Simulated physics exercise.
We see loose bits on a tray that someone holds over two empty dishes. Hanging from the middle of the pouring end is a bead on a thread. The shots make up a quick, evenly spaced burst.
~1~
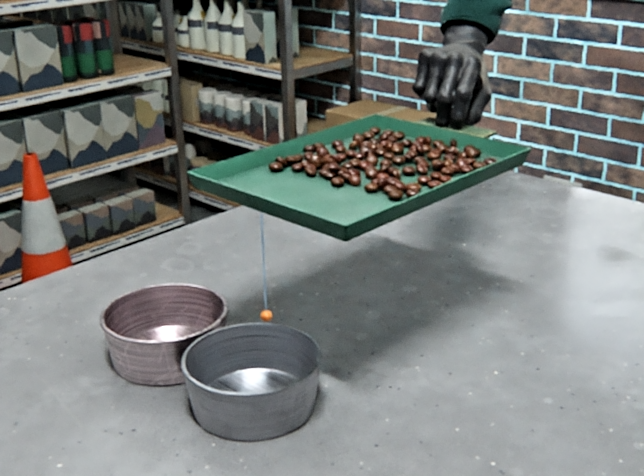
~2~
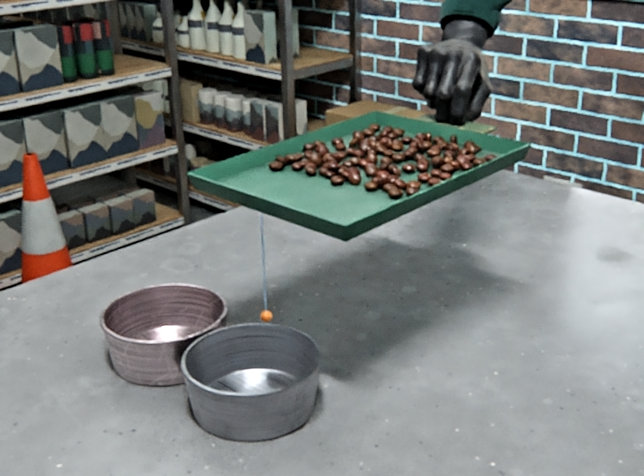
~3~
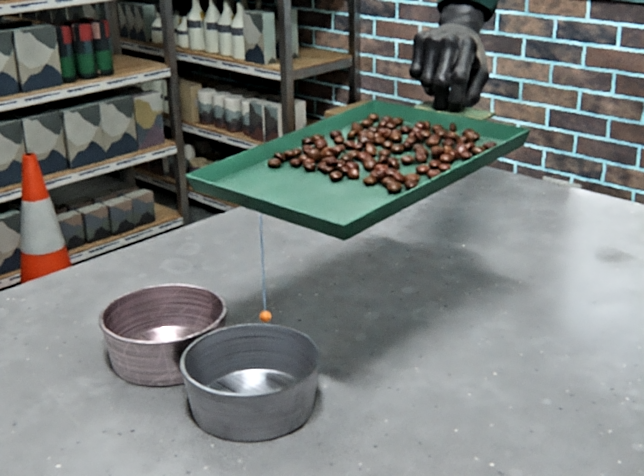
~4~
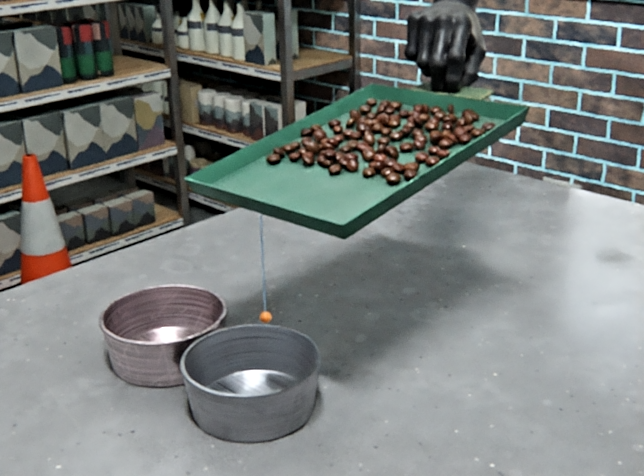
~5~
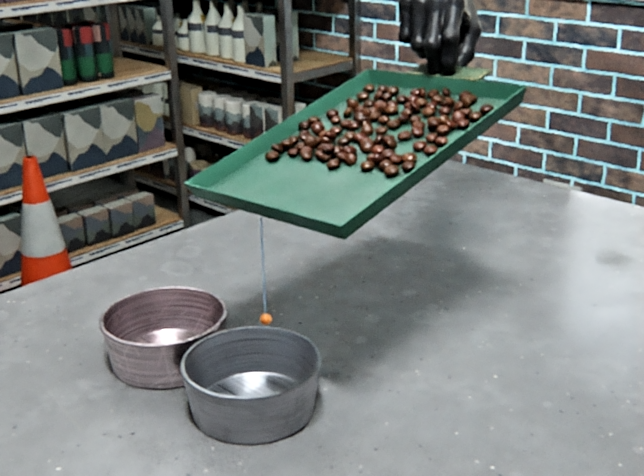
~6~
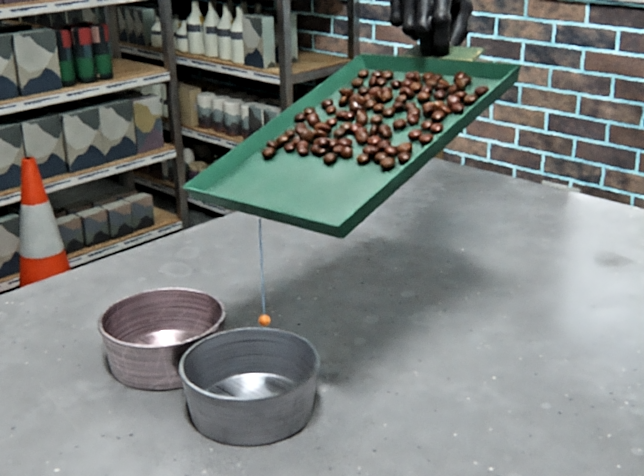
In a storeroom, a dark-gloved hand raising the far end of a green tray of chocolate drops above two empty dishes.
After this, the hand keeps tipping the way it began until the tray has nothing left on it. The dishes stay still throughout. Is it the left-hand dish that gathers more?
Yes, the larger heap is bound to sit in the left dish there.
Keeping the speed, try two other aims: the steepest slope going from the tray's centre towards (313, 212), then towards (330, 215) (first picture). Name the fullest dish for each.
At the first place the right one, at the second the dish on the right.
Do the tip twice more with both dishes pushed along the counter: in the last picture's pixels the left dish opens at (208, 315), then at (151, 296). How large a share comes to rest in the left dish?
It would be roughly 50 per cent, followed by roughly 30 per cent.
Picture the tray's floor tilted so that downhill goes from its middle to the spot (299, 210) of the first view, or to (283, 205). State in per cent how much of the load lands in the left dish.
0 % and 20 %.
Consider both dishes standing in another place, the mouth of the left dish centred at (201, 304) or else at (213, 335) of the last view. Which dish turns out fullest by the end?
The dish to the left, then the dish to the left.
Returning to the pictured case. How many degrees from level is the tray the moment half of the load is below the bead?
80°, roughly.
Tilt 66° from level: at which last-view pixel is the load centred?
The load is centred about (215, 205).
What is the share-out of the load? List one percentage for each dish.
Split in per cent - left dish 60, right dish 30.
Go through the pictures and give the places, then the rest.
The first frame shows corners of the pouring end near (194, 172) and (346, 222), level; middle of the load near (372, 158), flat chocolate drops; left dish near (115, 352); right dish near (200, 404); bead on its thread near (266, 316).
The second frame shows corners of the pouring end near (194, 172) and (345, 222), level; middle of the load near (372, 156).
The third frame shows corners of the pouring end near (192, 174) and (343, 222), tipped barely, lowest at the left corner; middle of the load near (371, 148).
The fourth frame shows corners of the pouring end near (191, 177) and (342, 221), tipped a little, lowest at the left corner; middle of the load near (369, 136).
The fifth frame shows corners of the pouring end near (191, 181) and (340, 222), tipped a little, lowest at the left corner; middle of the load near (367, 126).
The sixth frame shows corners of the pouring end near (189, 185) and (337, 222), tipped clearly, lowest at the left corner; middle of the load near (376, 119); left dish near (113, 357); right dish near (198, 409).
Shortly afterwards, tray tipped steeply; near two thirds on the tray; only a few in the left dish; near a quarter in the air.
Next, tray tipped past a quarter turn; a little on the tray; near a quarter in the right dish; near half in the left dish; a little outside both; a little in the air.
Some moments later, tray tipped past a quarter turn; near a quarter in the right dish; near half in the left dish; a little outside both; only a few in the air.
In the end, tray tipped past a quarter turn; near a quarter in the right dish; near half in the left dish; a little outside both; only a few in the air.
